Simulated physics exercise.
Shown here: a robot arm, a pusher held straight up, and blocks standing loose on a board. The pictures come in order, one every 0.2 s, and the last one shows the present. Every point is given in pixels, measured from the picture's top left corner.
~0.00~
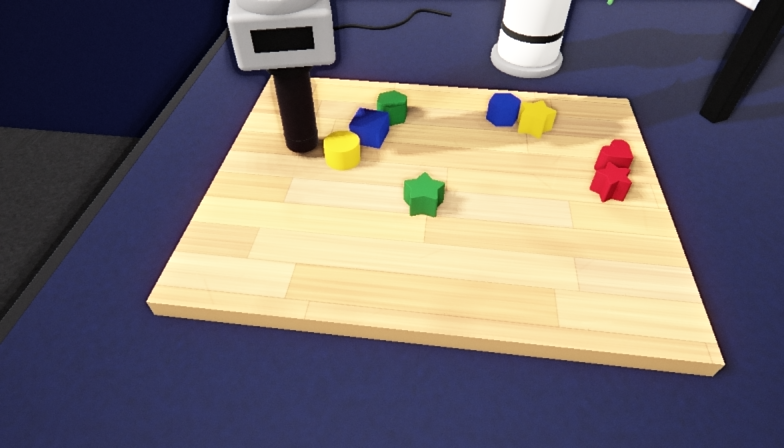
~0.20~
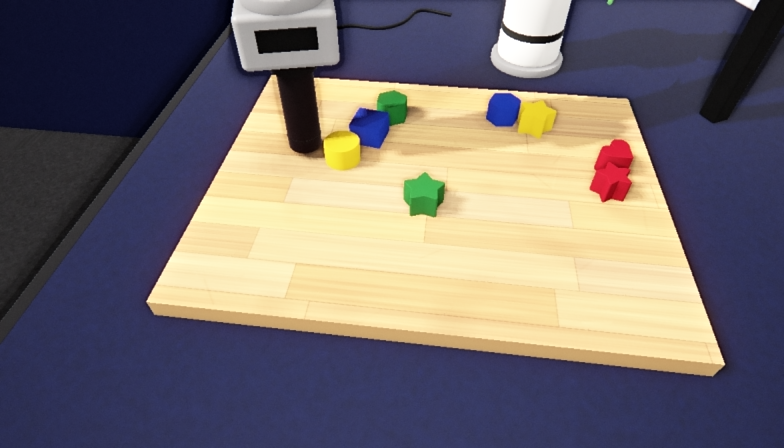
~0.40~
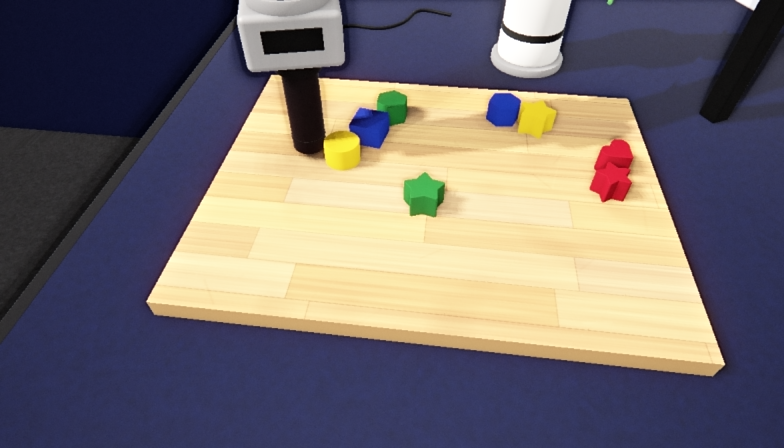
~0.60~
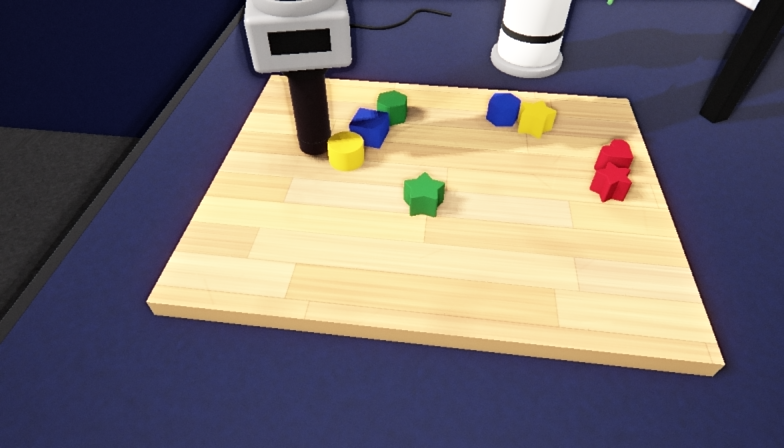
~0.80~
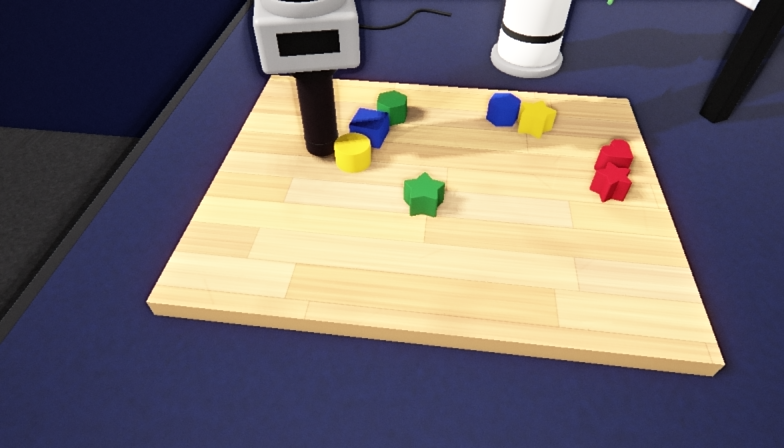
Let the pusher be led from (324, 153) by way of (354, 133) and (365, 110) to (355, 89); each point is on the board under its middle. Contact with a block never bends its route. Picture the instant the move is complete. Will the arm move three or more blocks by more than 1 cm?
The answer is no.
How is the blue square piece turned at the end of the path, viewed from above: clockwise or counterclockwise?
It ends up turned clockwise.
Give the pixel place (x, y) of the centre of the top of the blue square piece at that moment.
Expect it around (395, 106).
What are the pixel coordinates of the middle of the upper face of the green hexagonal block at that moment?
Around (417, 90).
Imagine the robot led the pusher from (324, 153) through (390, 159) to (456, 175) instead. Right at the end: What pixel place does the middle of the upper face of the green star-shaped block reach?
If I read the scene right, the answer is (430, 199).
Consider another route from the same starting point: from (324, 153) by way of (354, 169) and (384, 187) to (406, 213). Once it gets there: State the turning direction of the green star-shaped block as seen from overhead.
The turn is anti-clockwise.
The first path, step by step. One third of the way, pusher at (354, 126); yellow round block at (357, 143); blue square piece at (390, 110), turned 30° clockwise; green hexagonal block at (405, 93), turned 15° anticlockwise.
Two thirds of the way, pusher at (364, 103); yellow round block at (357, 143); blue square piece at (395, 106), turned 70° clockwise; green hexagonal block at (417, 90), turned 40° anticlockwise.
At the end, pusher at (355, 83); yellow round block at (357, 143); blue square piece at (395, 106), turned 70° clockwise; green hexagonal block at (417, 90), turned 40° anticlockwise.
